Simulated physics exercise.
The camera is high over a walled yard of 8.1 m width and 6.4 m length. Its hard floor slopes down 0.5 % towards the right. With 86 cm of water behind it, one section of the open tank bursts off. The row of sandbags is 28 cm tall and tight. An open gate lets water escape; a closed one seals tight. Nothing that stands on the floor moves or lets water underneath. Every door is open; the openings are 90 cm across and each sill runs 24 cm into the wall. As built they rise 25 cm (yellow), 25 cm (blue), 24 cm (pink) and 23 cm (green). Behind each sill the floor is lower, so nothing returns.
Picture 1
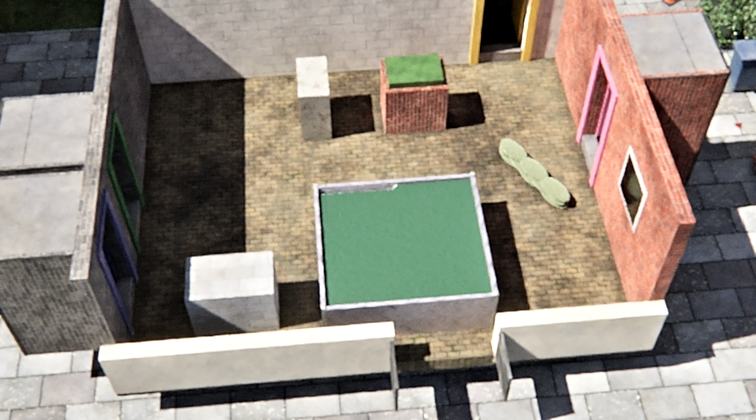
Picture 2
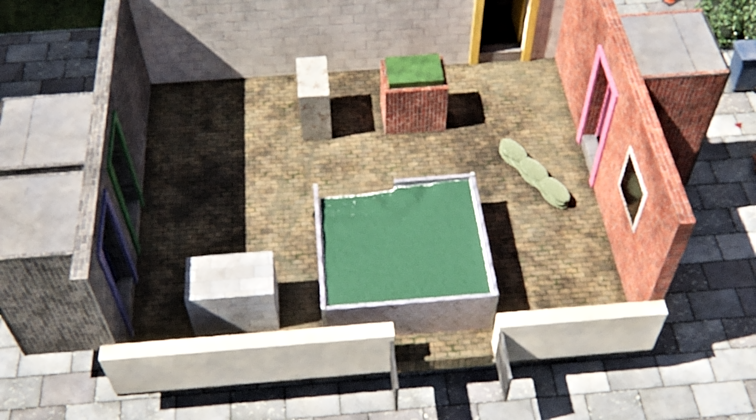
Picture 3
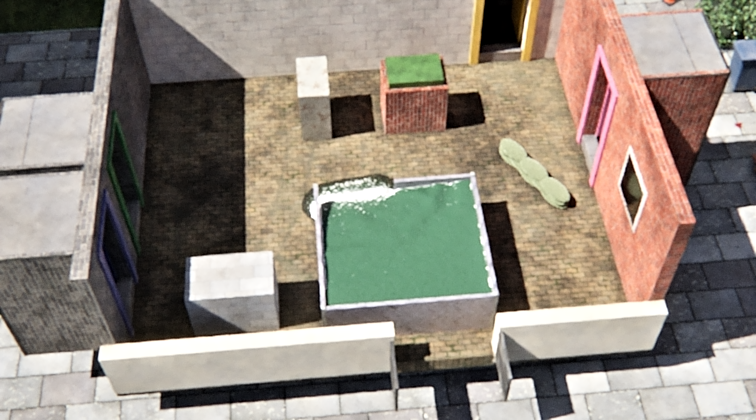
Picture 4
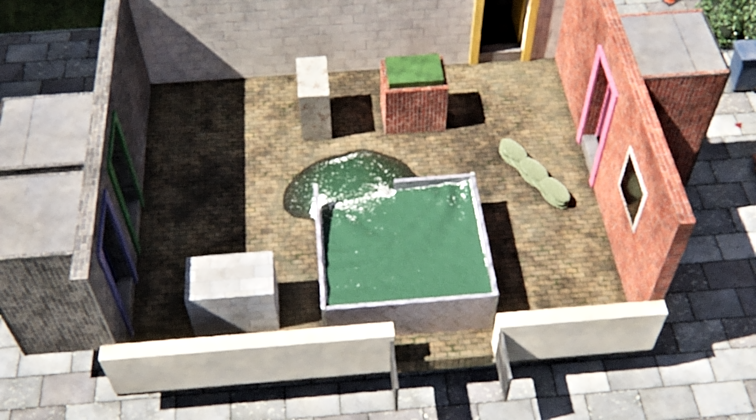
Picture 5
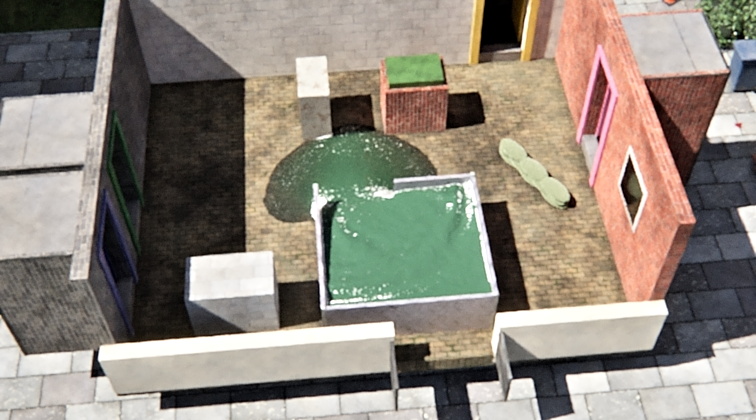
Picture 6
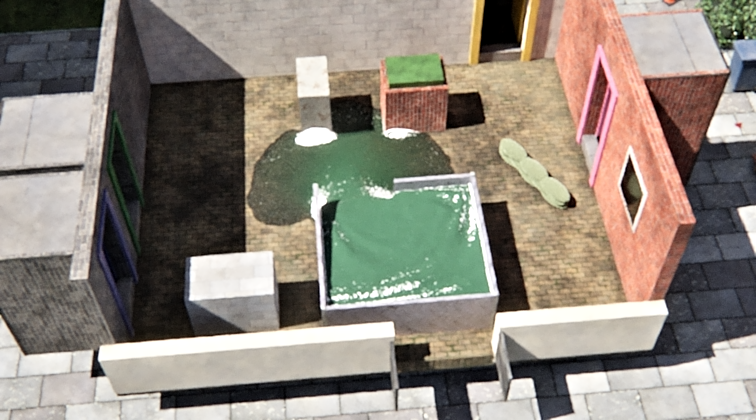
Green water pouring through a gap in the far side of an open tank, spreading across a walled yard's brick floor toward two blocks.
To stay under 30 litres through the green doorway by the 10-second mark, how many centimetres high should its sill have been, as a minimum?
It would have to be roughly 7.5 cm high.
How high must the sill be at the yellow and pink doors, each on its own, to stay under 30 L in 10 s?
Roughly 10.0 cm at yellow and 10.5 cm at pink.
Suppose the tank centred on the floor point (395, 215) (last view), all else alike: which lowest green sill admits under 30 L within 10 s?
About 9.0 cm.
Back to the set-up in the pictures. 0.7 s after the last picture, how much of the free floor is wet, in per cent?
Near 30 per cent is wet.
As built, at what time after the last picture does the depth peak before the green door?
Around 7.5 s.
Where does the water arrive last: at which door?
The blue one.
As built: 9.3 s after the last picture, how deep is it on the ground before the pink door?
Roughly 13.5 cm deep.
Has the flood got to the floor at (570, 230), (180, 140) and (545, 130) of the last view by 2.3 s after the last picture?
In that order: Dry, under water, wet.
Then, 0.7 s after the last picture water covers 30 % of the floor, deepest (52 cm) near (321, 143); it has not reached the green door.
Then, 2.3 s after the last picture water covers 55 % of the floor, deepest (44 cm) near (361, 73); it has not reached the green door.
Then, 9.3 s after the last picture water covers 95 % of the floor, deepest (22 cm) near (129, 371); 8 cm at the green door, 0 litres in over its 23 cm sill.
At the green door as built, the water peaked near 13 cm, 7.3 s after the last picture.
With a sill of 6.5 cm, 41 litres would have come in within the 10 s; with 8.5 cm, 19 litres. So under 30 litres takes about 7.5 cm.
